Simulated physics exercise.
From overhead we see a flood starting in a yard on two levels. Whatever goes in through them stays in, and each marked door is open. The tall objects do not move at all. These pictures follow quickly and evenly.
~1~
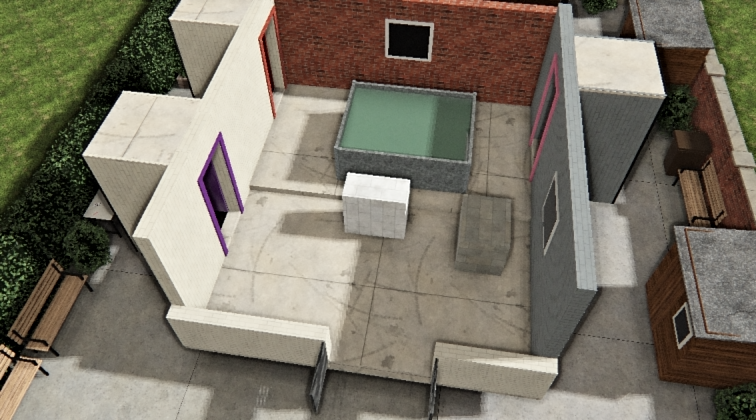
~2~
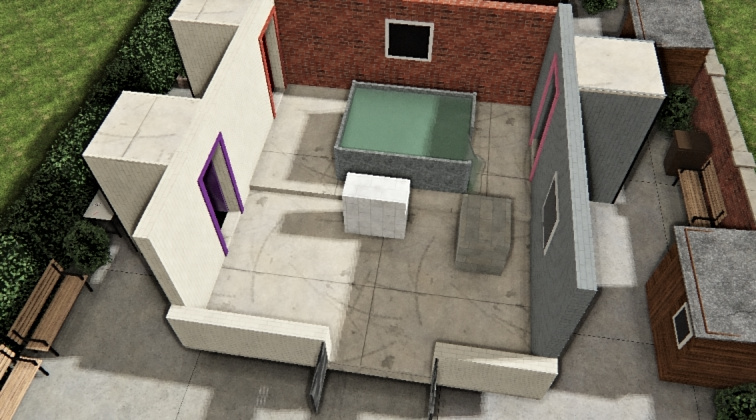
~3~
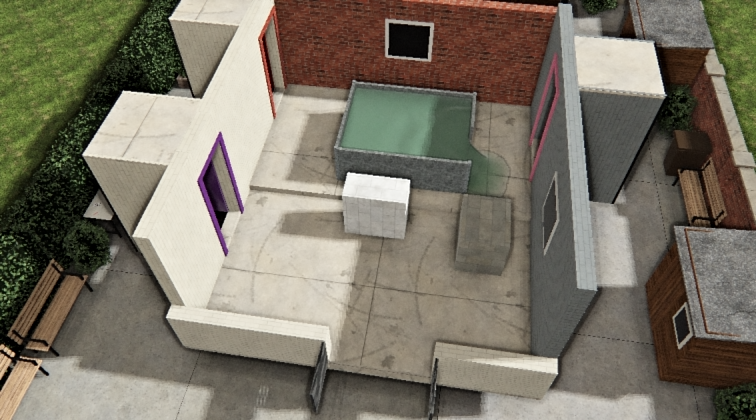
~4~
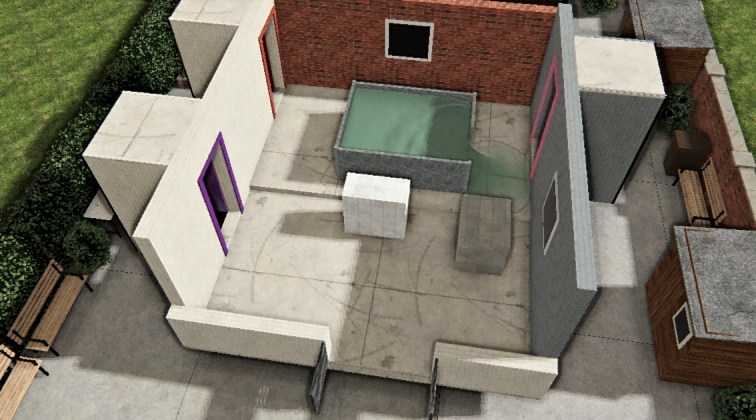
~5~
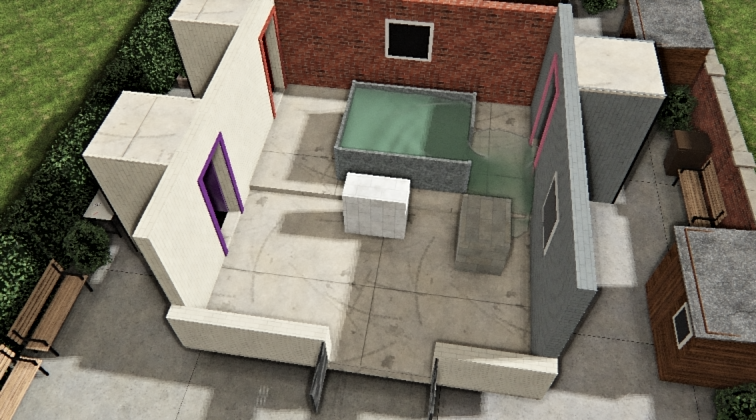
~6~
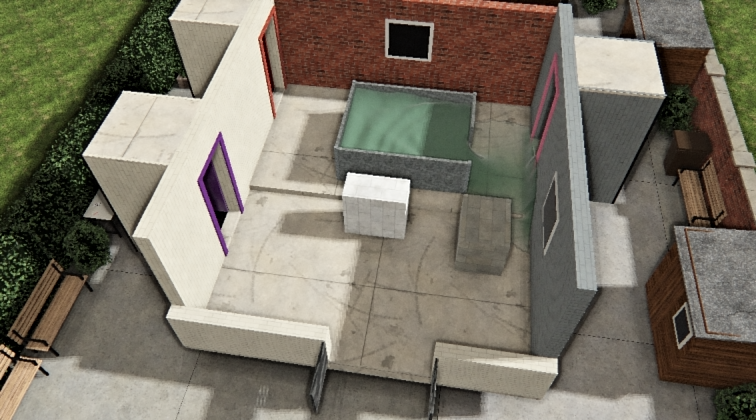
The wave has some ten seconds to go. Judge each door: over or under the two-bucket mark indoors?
My call: Purple door, over; pink door, over; red door, over.
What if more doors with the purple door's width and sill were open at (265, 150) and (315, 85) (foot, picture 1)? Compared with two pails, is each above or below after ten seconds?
First falls short, then falls short.
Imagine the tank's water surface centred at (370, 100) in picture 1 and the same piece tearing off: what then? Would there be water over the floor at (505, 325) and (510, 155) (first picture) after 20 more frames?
Taking both places in turn, they end up inundated and inundated.
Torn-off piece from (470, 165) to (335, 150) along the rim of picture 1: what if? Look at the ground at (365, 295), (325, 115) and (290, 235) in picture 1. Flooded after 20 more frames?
Submerged, bone-dry, submerged.
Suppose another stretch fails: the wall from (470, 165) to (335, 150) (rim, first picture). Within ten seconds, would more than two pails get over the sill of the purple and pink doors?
Briefly, purple overshoots and pink remains short.
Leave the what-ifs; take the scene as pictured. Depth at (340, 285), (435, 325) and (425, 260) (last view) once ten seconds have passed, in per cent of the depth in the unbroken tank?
Respectively near 12, 10 and 8 per cent.
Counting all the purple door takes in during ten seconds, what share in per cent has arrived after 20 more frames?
Some 0 per cent.
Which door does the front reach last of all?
My answer is the one in purple.
A moment on, water covers 20 % of the floor; the purple door not reached, the pink door over two buckets in, the red door not reached.
Next, water covers 30 % of the floor; the purple door not reached, the pink door far over two buckets in, the red door not reached.
Then, water covers 60 % of the floor; the purple door not reached, the pink door far over two buckets in, the red door wet at the sill, nothing in.
Later, water covers 85 % of the floor; the purple door under two buckets in, the pink door far over two buckets in, the red door far over two buckets in.
In the end, water covers 95 % of the floor; the purple door over two buckets in, the pink door far over two buckets in, the red door far over two buckets in.
